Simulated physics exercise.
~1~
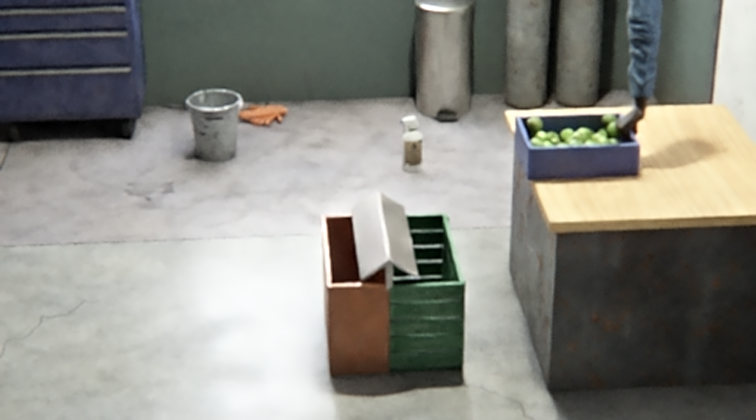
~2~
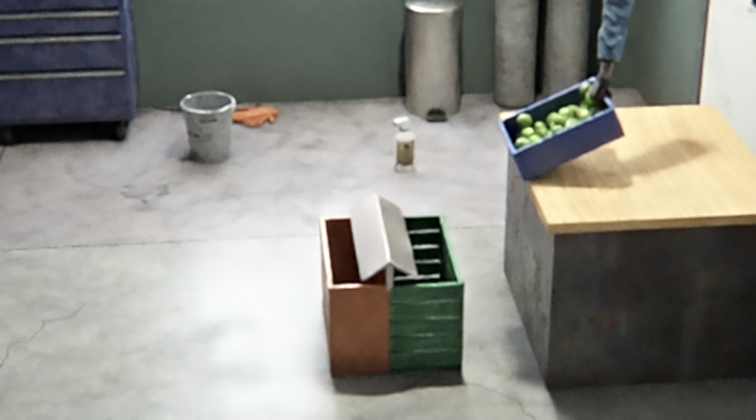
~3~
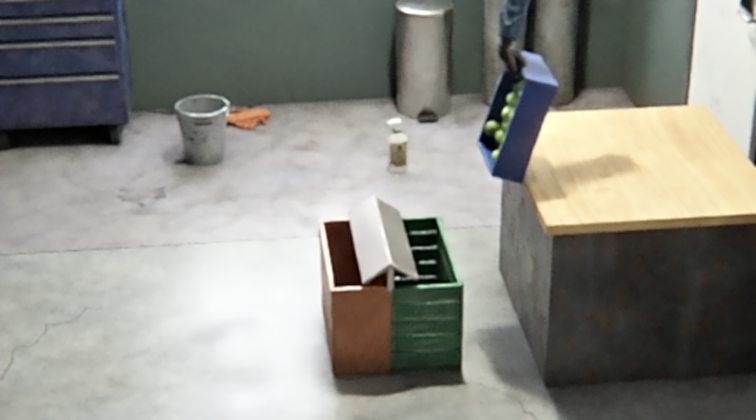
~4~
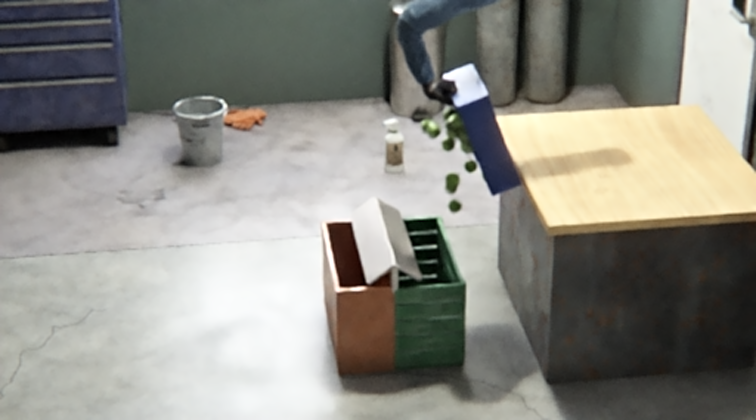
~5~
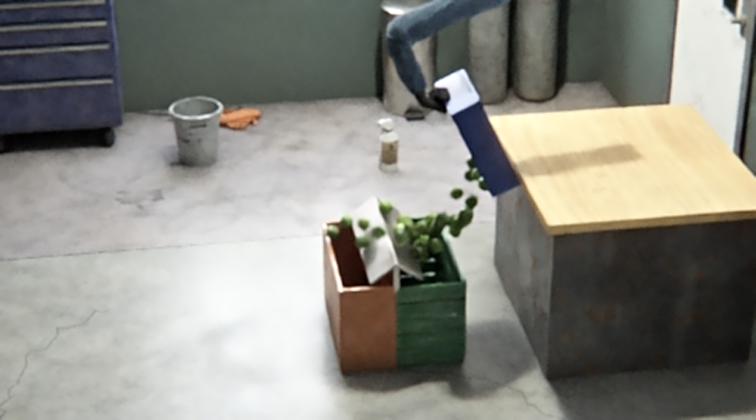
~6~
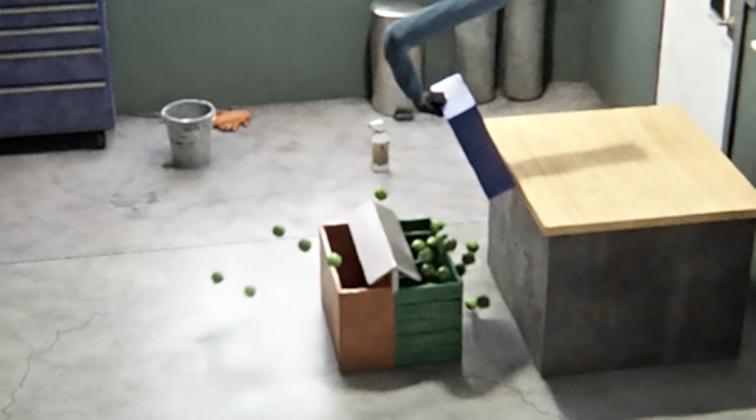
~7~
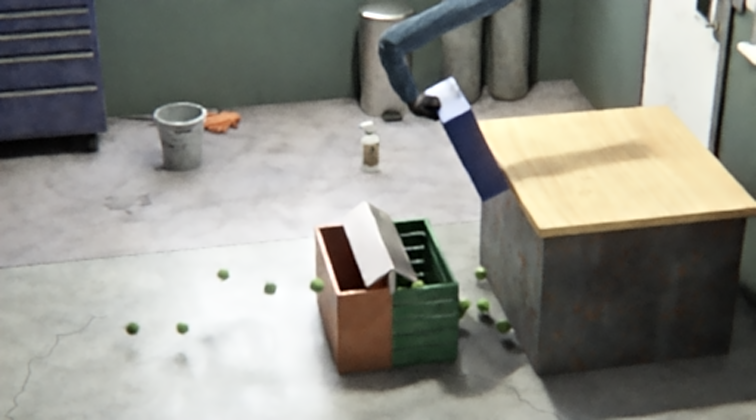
The footage shows a gloved hand tipping a blue crate of green apples over the edge of a bench, spilling them toward a green trough and an orange box topped by a roof-shaped splitter; many drop into the trough, while others scatter across the floor on both sides.
